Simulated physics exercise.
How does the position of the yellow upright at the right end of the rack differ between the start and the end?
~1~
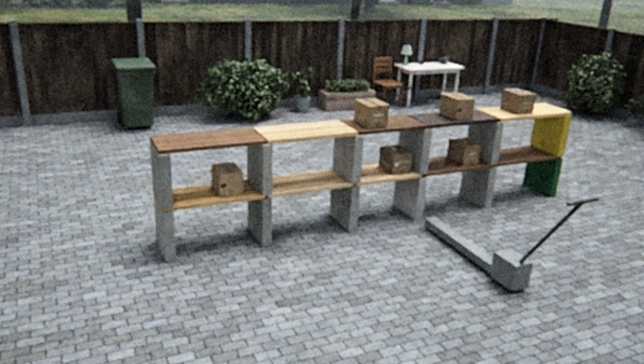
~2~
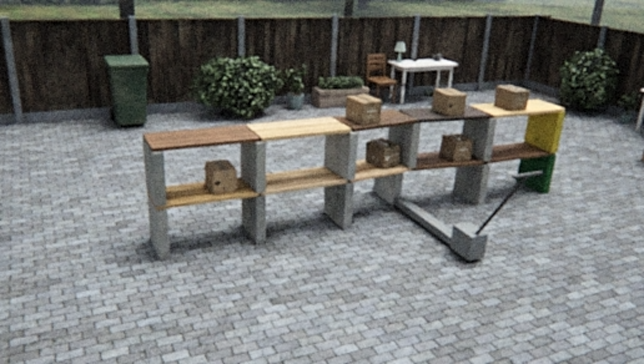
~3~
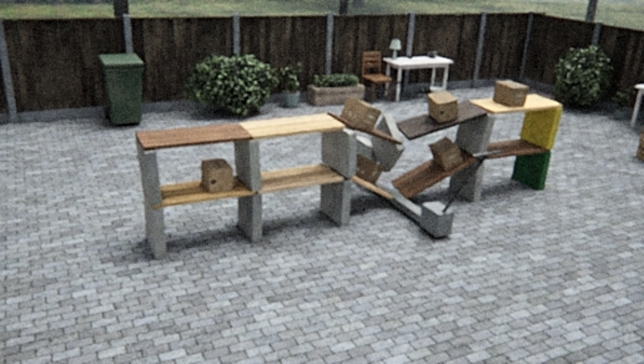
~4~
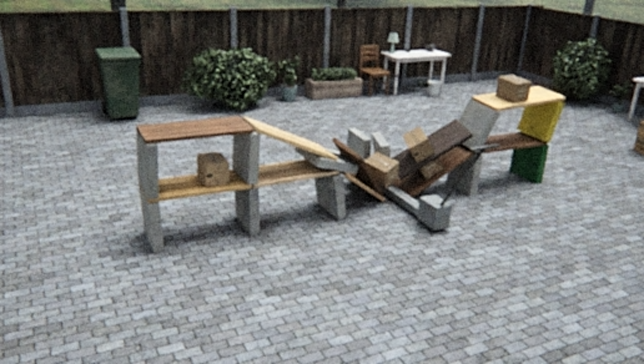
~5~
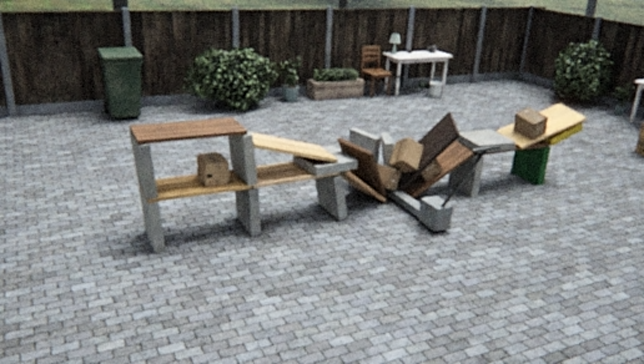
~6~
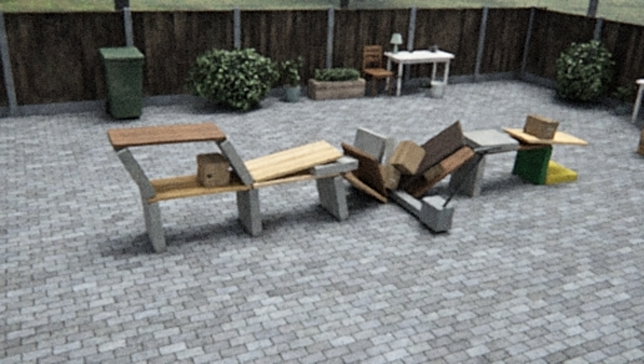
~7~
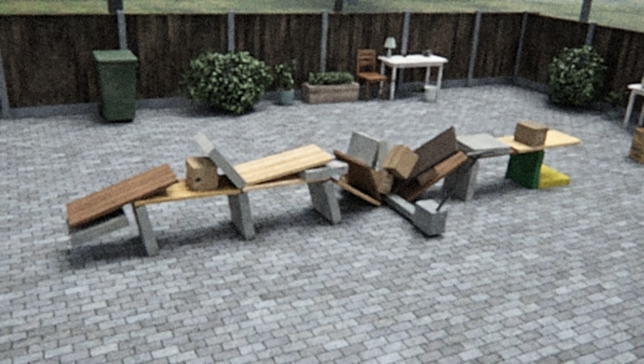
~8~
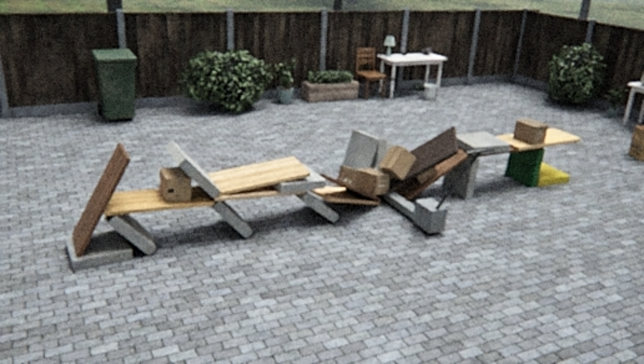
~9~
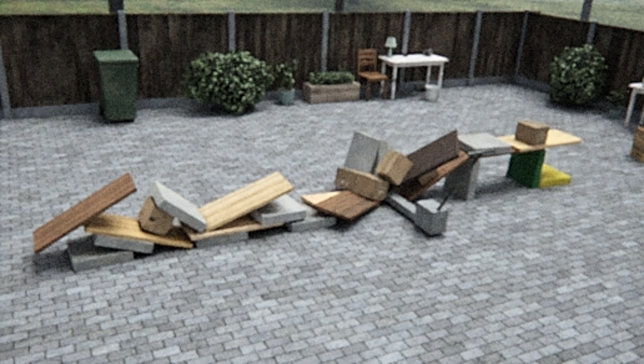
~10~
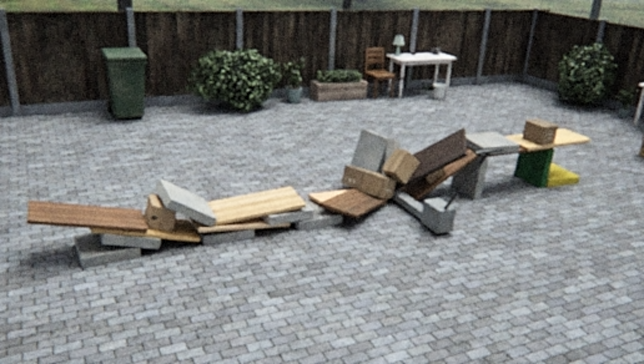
At the start the yellow upright stands upright on the upper tier, above the green one. By the end it is lying on its side on the paving beside the green upright.
